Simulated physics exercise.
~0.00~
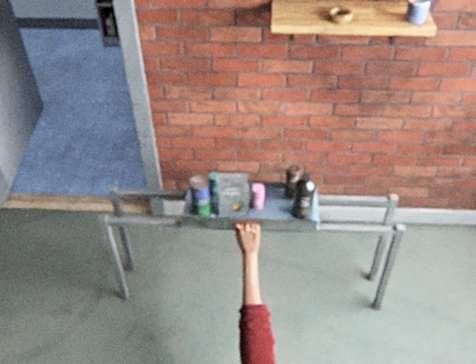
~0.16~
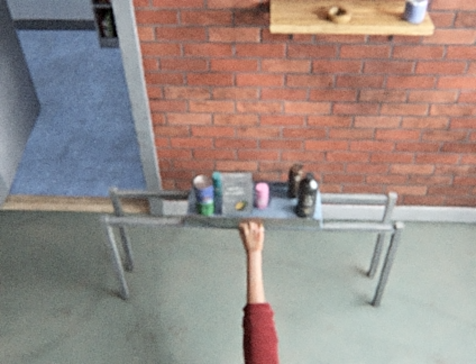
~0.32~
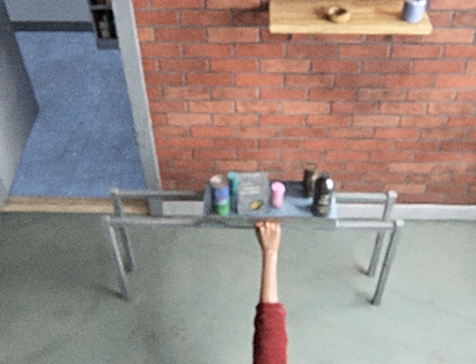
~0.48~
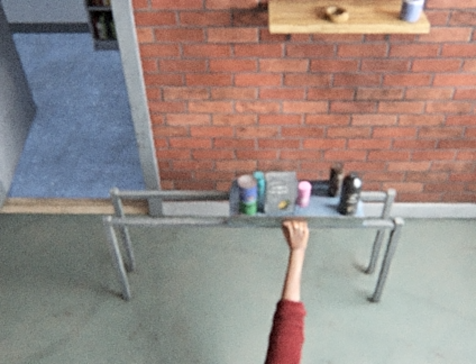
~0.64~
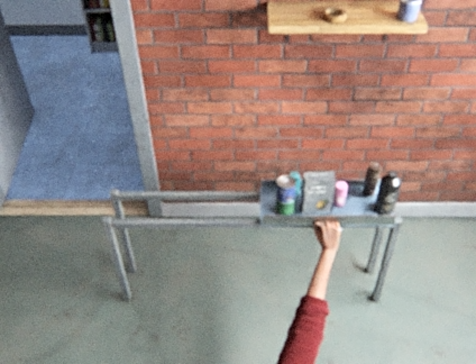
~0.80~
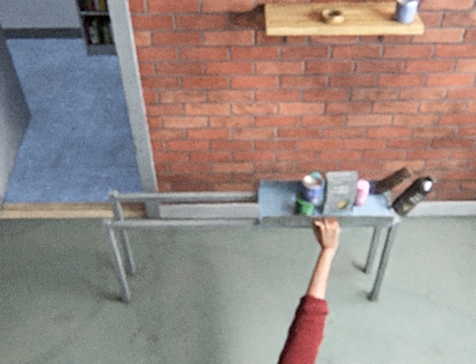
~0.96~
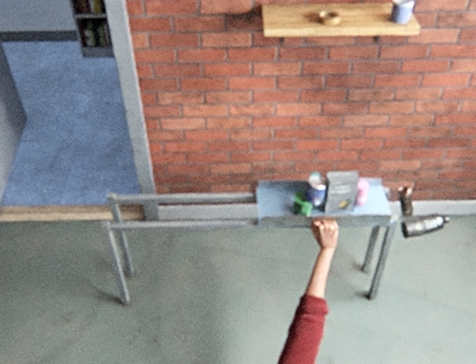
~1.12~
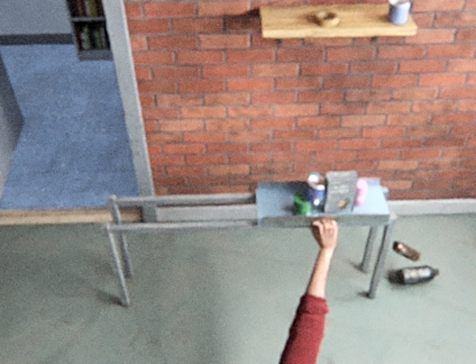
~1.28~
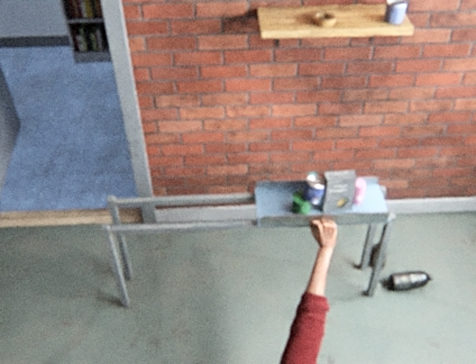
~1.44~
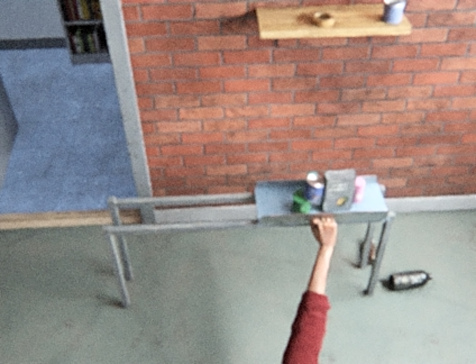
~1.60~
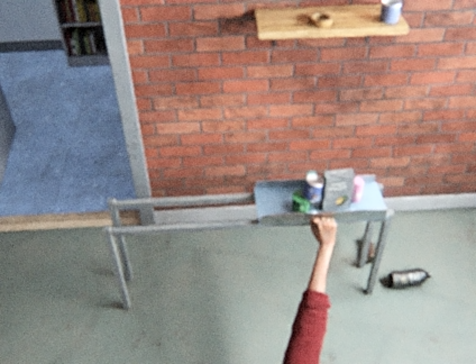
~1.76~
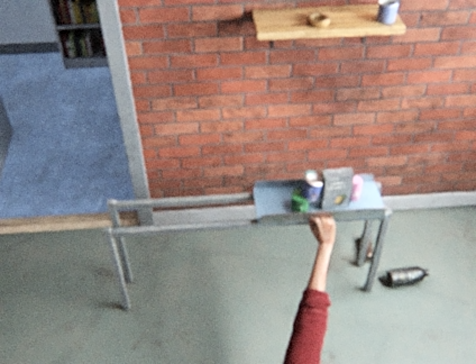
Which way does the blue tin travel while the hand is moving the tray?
The blue tin travels to the right along with the tray.
